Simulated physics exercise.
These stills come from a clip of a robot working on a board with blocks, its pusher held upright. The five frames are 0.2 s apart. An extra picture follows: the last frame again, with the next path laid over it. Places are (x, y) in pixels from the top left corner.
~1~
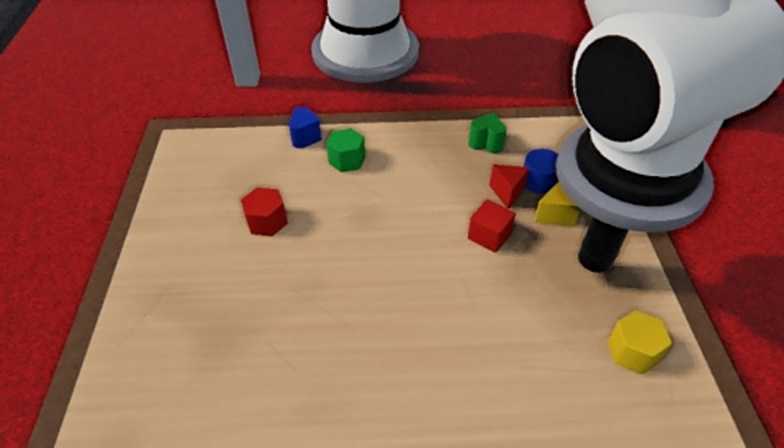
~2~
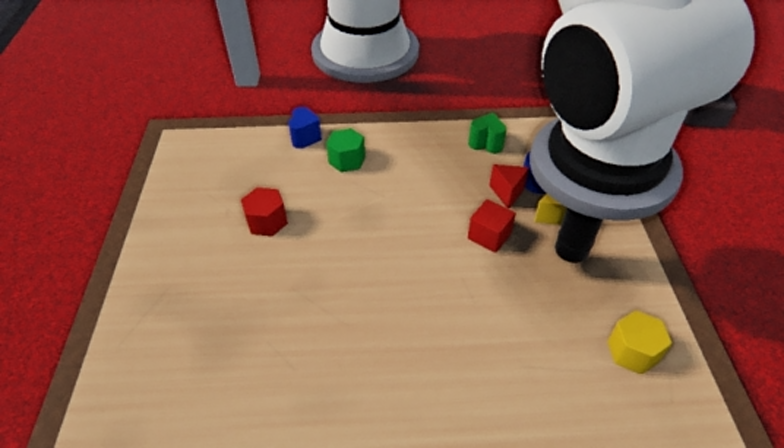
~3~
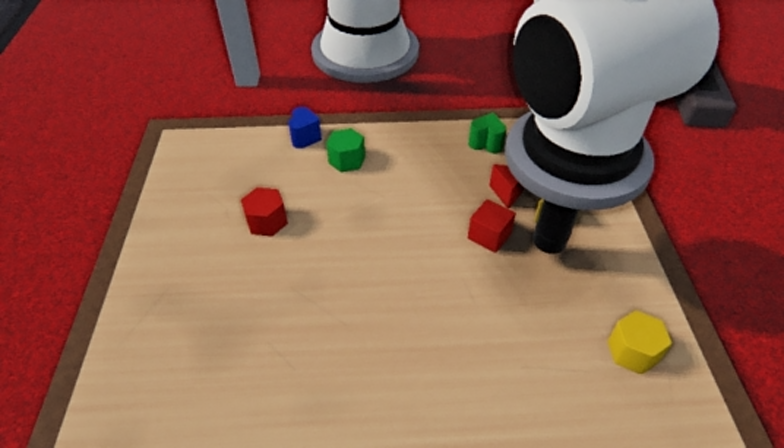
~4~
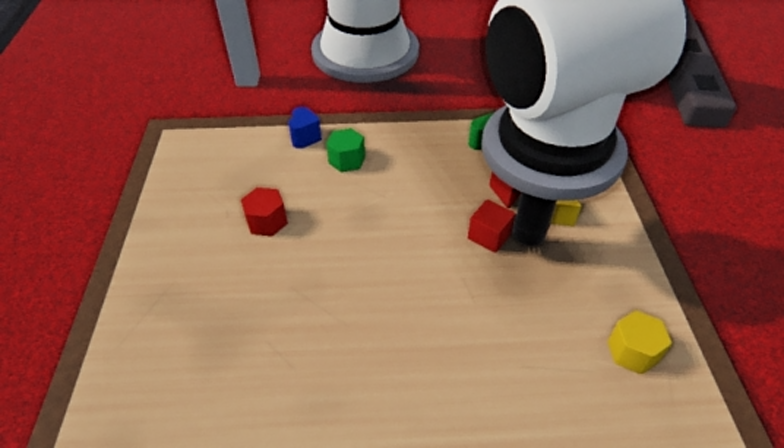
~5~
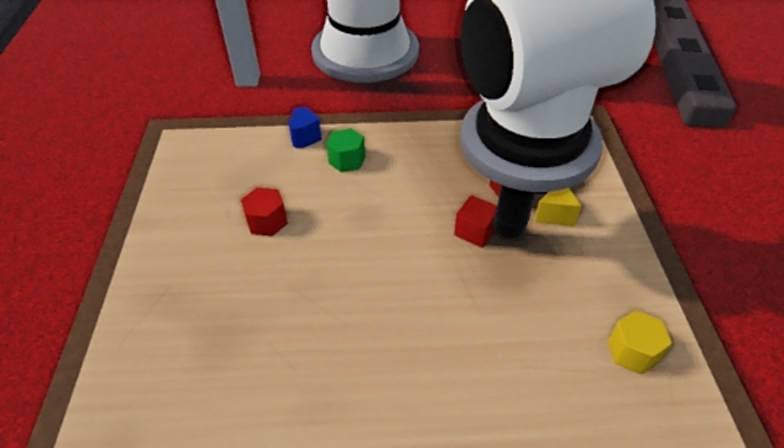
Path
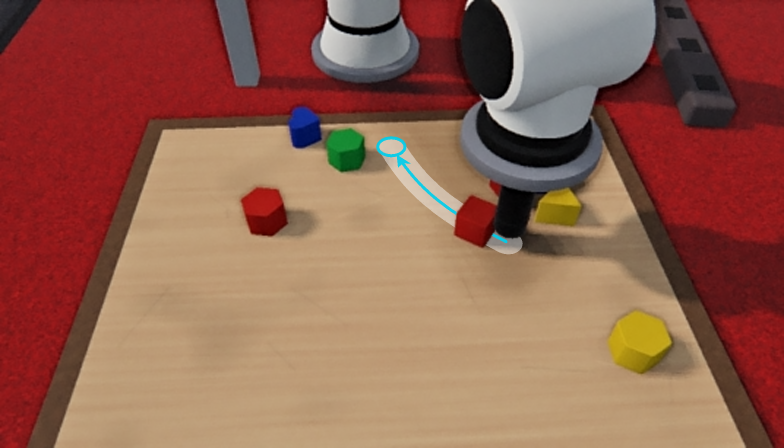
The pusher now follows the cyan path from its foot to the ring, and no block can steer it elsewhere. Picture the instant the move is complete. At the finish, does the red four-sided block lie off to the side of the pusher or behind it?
I'd say yes.
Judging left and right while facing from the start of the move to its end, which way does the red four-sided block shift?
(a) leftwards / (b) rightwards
I choose a.
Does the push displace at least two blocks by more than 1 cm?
That would be a no.
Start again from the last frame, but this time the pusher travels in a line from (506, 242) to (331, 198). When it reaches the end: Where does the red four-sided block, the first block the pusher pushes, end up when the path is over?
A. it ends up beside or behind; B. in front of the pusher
Answer: B.
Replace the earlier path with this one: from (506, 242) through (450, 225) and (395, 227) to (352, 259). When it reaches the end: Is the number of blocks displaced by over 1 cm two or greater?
No, that is not what happens.
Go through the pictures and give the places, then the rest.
In the first picture, pusher's lower end at (595, 261); green hexagon at (345, 139); red four-sided block at (493, 215).
In the second picture, pusher at (571, 251); blocks still.
In the third picture, pusher at (549, 243); blocks still.
In the fourth picture, pusher at (529, 235); blocks still.
In the fifth picture, pusher at (510, 227); green hexagon at (345, 139); red four-sided block at (479, 210).
Drawn move, from (506, 242) by way of (455, 213) and (416, 180) to (391, 147).
On the path given first. One third of the way, pusher at (456, 198); red four-sided block at (423, 190), turned 45° anticlockwise.
Two thirds of the way, pusher at (417, 165); red four-sided block at (406, 185), turned 70° anticlockwise.
At the end, pusher at (391, 132); green hexagon still; red four-sided block at (406, 185), turned 70° anticlockwise.
